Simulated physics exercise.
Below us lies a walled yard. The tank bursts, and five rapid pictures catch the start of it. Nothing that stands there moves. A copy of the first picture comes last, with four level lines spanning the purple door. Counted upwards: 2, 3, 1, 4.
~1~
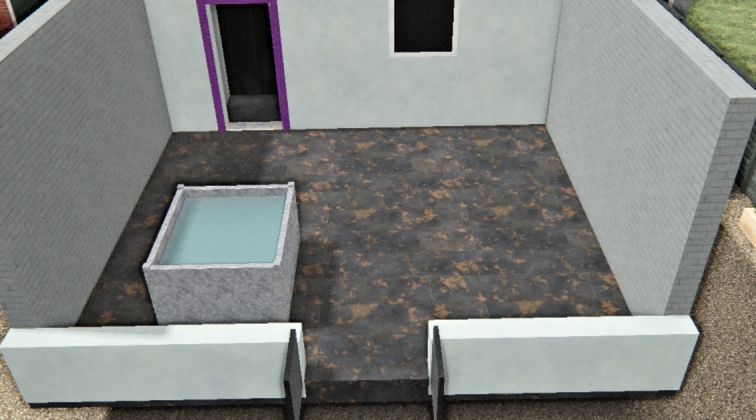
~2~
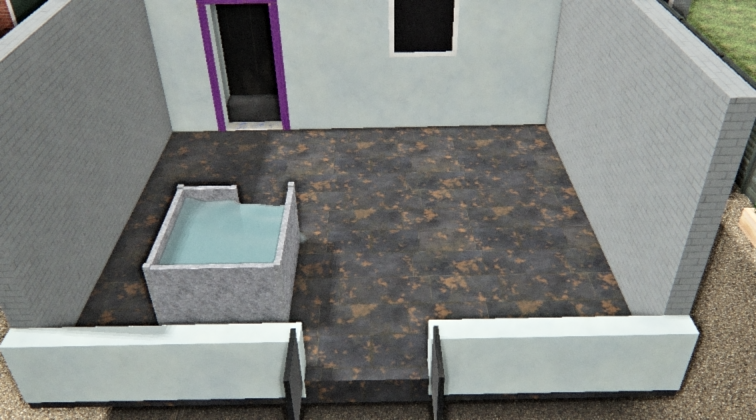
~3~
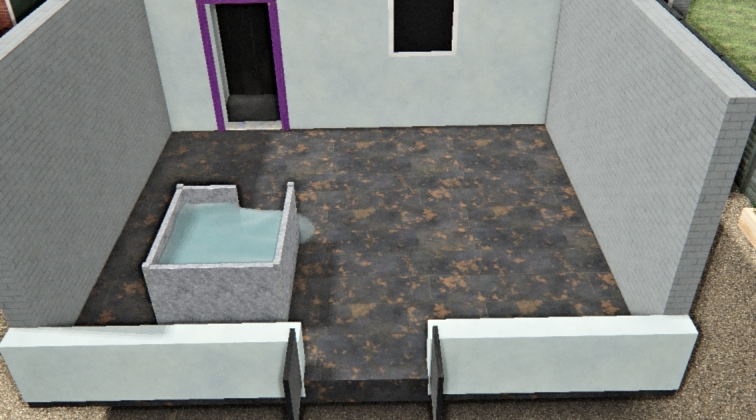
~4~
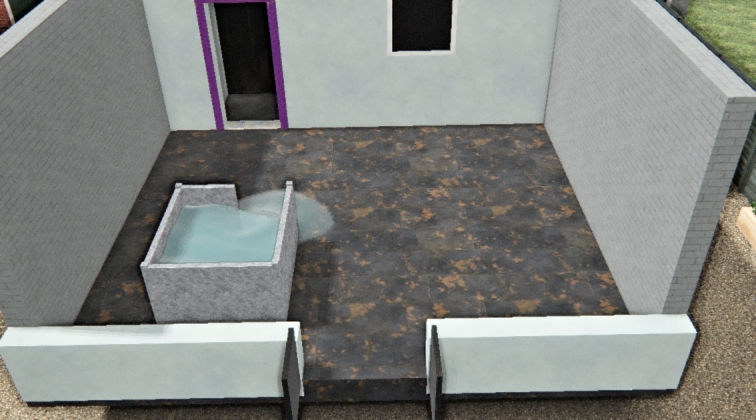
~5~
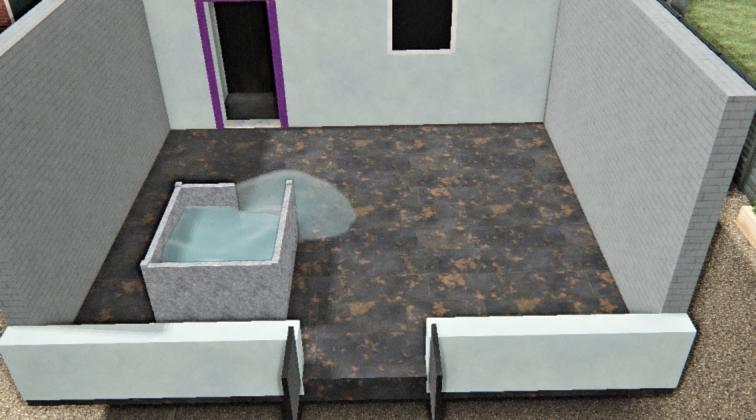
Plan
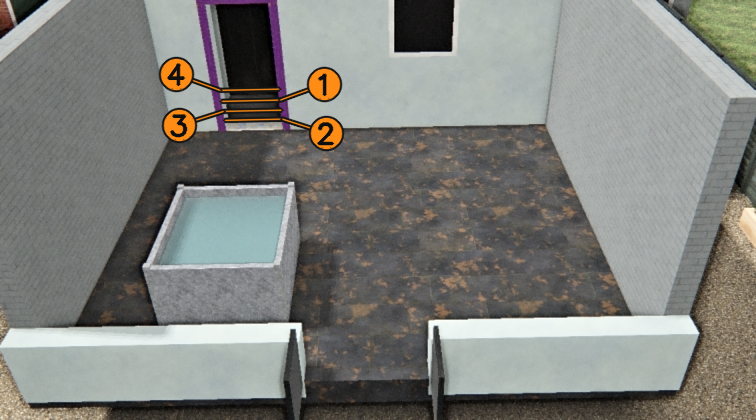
In the video, a stone tank of water stands at the left of a walled yard with a purple-framed doorway. Part of its back wall disappears, and water pours out behind it, spreading across the dark ground toward the right.
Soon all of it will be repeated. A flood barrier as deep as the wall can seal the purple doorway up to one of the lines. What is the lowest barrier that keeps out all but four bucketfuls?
The answer is height 2.
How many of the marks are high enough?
All of the four.
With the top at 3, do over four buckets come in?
No, not at all.
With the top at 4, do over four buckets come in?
No, not at all.
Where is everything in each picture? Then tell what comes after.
Water in the tank at rest, its middle at (226, 229); foot of the purple doorway at (255, 130); open gate at (365, 318).
Water covers 1 % of the ground, its front hidden from here.
Water covers 2 % of the ground, its front hidden from here.
Water covers 5 % of the ground and shows as far out as (317, 217).
Water covers 9 % of the ground and shows as far out as (296, 173).
On the marked copy, 1 at (251, 100); 2 at (253, 119); 3 at (252, 110); 4 at (249, 89); from the bottom up 2, 3, 1, 4.
With 1, nothing gets over.
With 2, a splash gets over, under a bucket.
With 3, nothing gets over.
With 4, nothing gets over.
